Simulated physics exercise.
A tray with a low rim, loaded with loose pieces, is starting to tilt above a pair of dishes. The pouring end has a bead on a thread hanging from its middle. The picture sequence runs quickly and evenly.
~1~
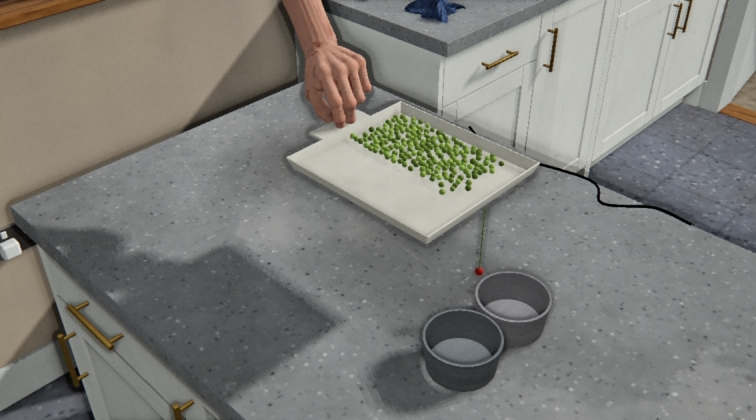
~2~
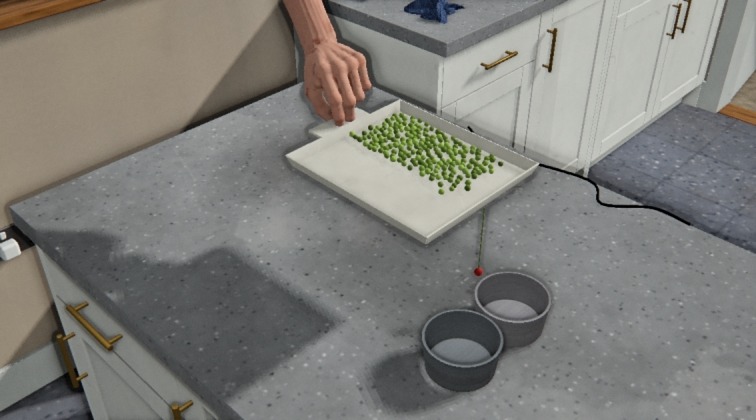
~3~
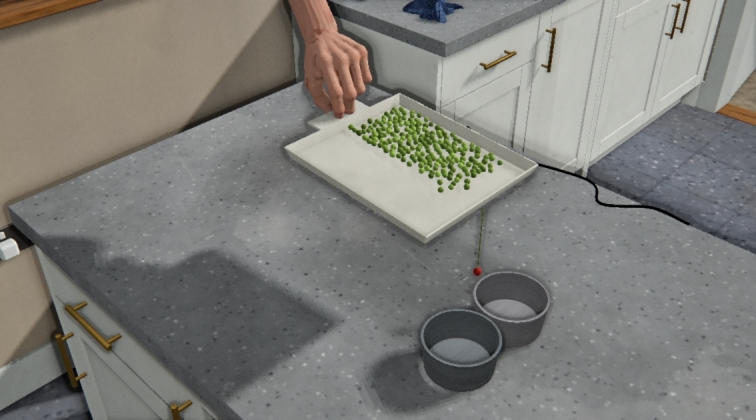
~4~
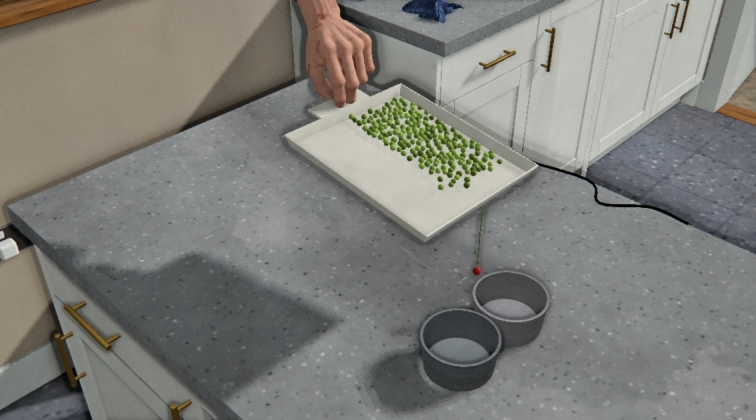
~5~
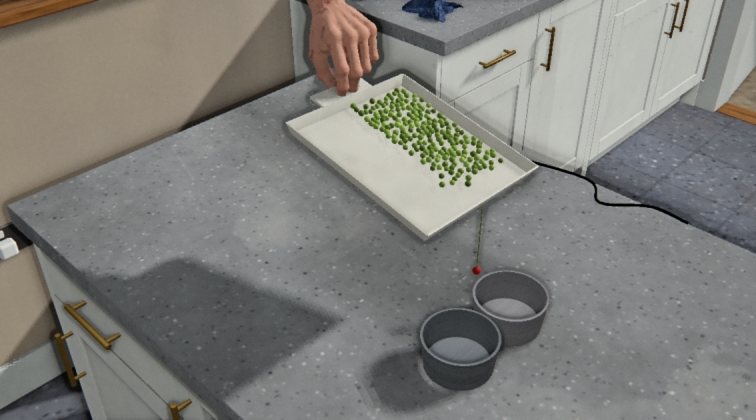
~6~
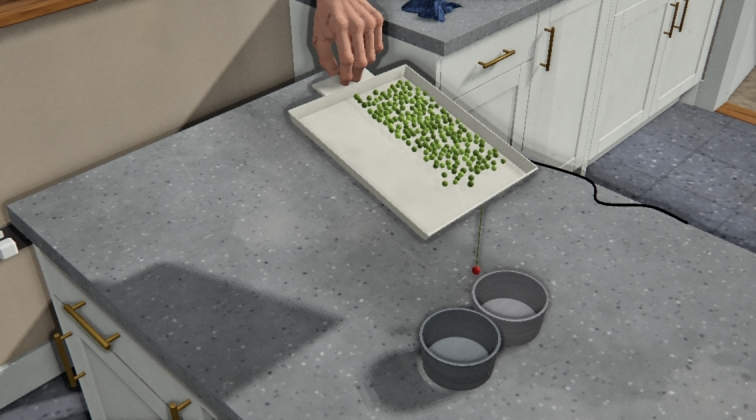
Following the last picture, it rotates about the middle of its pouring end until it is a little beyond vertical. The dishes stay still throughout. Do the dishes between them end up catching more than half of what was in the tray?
No.
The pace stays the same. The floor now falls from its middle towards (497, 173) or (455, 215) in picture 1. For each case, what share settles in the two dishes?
In turn 0 and 70 in a hundred.
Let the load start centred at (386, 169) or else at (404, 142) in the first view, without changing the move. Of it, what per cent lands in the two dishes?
Some 60 and then some 30 per cent.
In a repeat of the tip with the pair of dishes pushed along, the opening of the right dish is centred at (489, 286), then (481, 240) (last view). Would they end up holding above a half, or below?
A minority, then a minority.
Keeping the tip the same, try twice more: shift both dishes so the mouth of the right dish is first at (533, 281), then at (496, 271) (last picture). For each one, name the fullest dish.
In the first try it's the one on the right, and in the second it's the one on the right.
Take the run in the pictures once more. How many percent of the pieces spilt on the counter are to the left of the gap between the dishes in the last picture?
I'd say some 10 in a hundred.
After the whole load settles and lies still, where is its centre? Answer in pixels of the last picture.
Centre at rest: Close to (549, 300).
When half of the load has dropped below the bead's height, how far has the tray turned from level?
The angle is around 90°.
Shortly afterwards, tray tipped steeply; the bulk on the tray; only a few in the right dish; a little outside both; a little in the air.
Next, tray tipped right over; a little on the tray; near a quarter in the right dish; near half outside both; near a quarter in the air.
Some moments later, tray tipped past a quarter turn; near a quarter in the right dish; near two thirds outside both.
In the end, tray tipped past a quarter turn; none at all in the left dish; near a quarter in the right dish; near two thirds outside both.
